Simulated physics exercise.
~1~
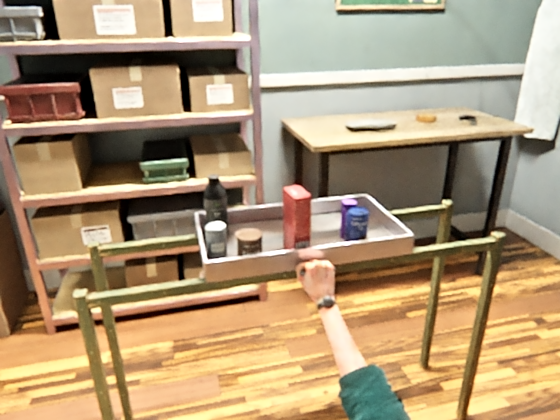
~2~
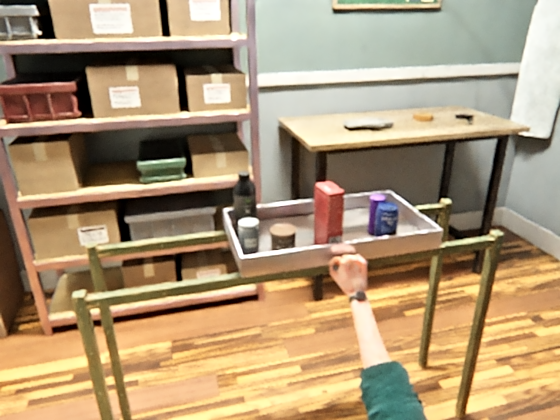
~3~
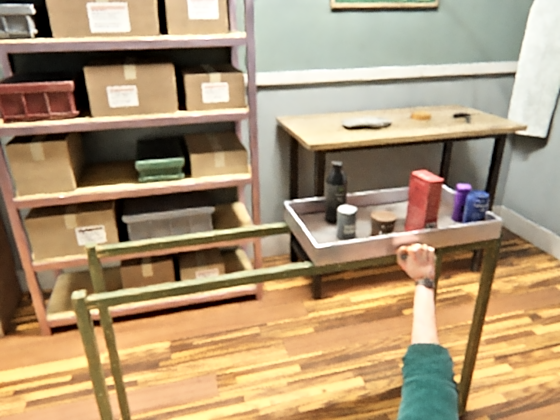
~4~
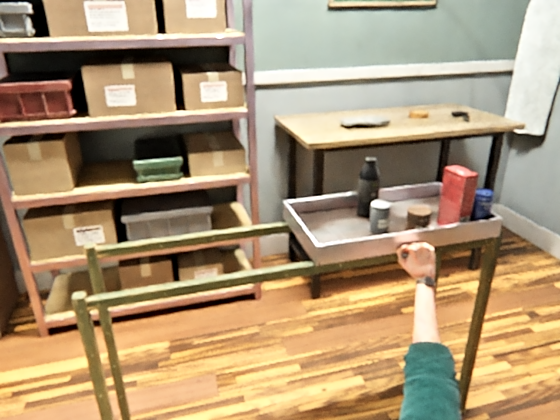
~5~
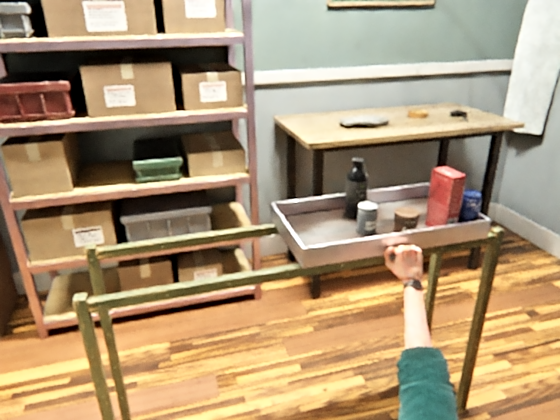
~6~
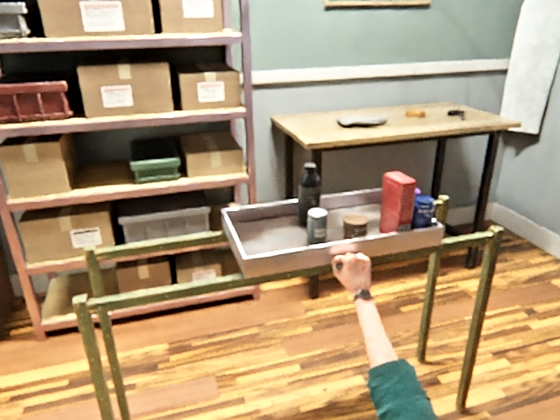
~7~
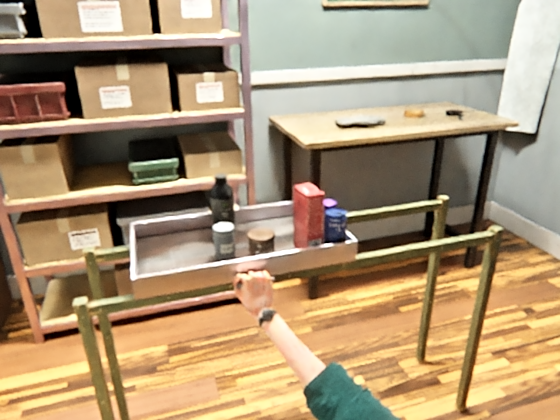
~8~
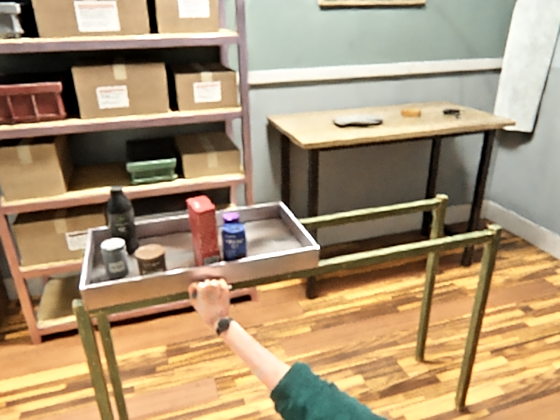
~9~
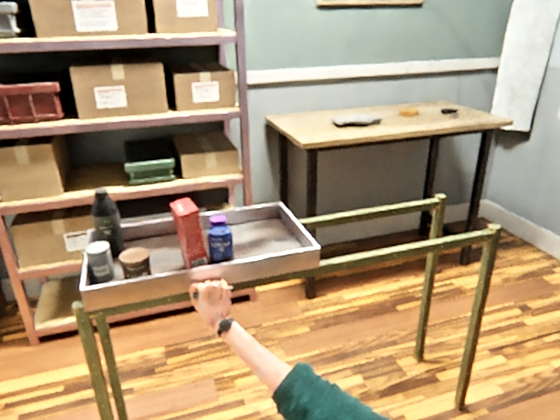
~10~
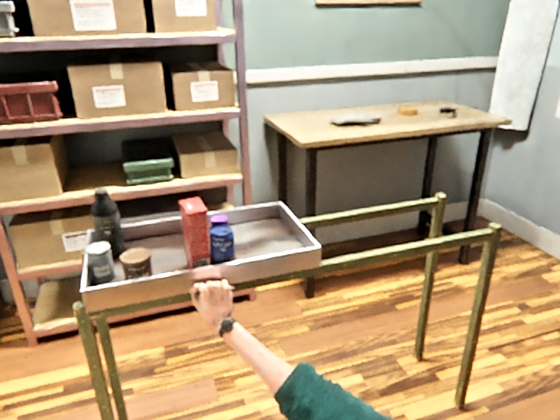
A hand slides a tray of small containers right, then left, all staying upright.
